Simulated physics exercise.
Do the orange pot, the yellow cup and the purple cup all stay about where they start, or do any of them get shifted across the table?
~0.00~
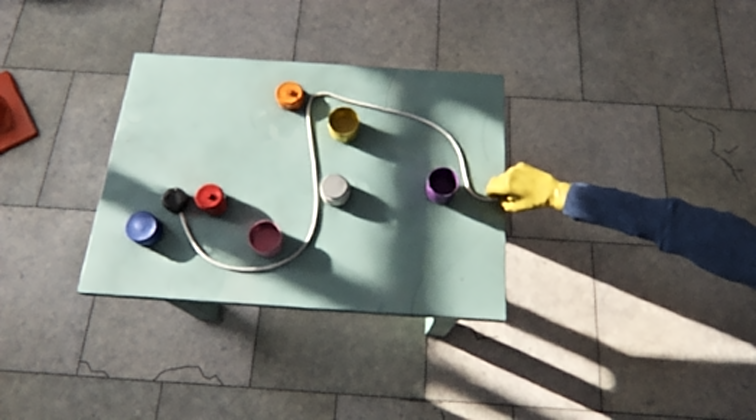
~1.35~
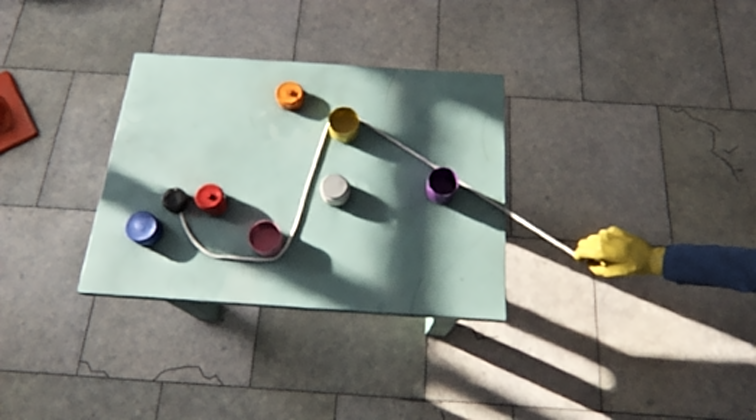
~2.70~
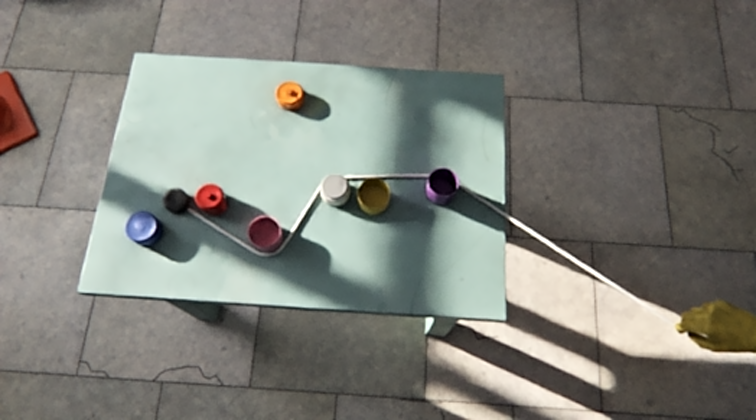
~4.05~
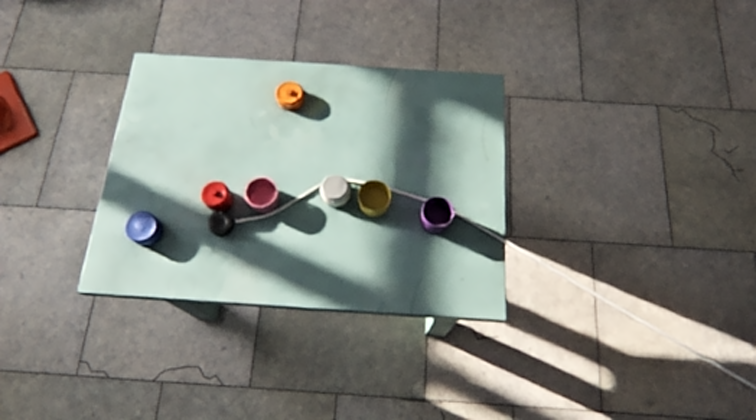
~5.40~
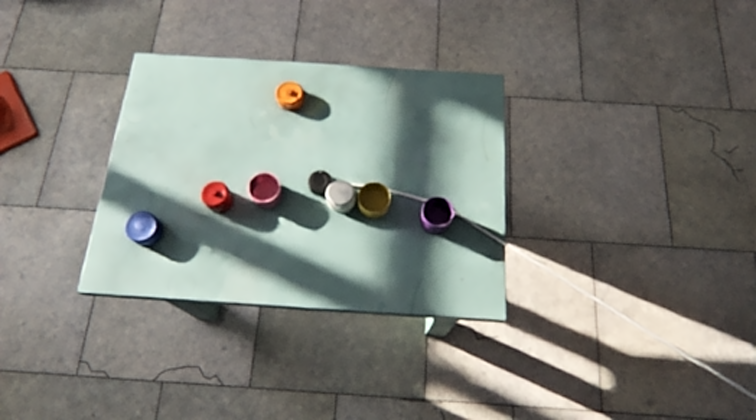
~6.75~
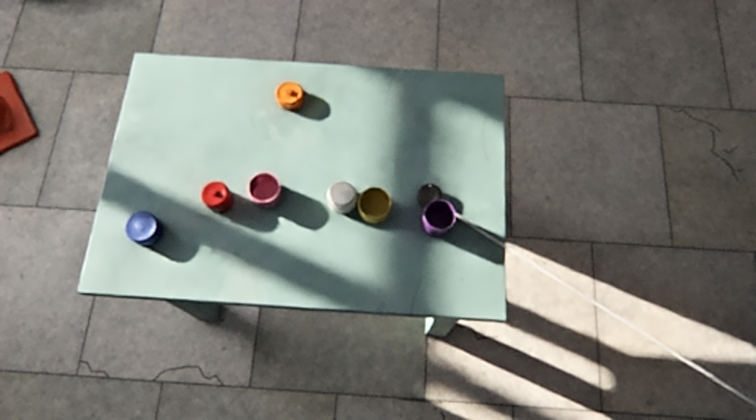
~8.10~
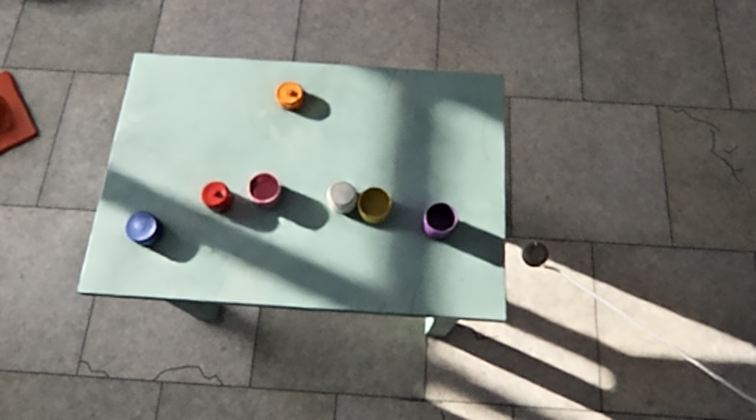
The orange pot stays where it is, but the other two are shifted. The yellow cup is dragged a long way down the table, and the purple cup moves a moderate distance.
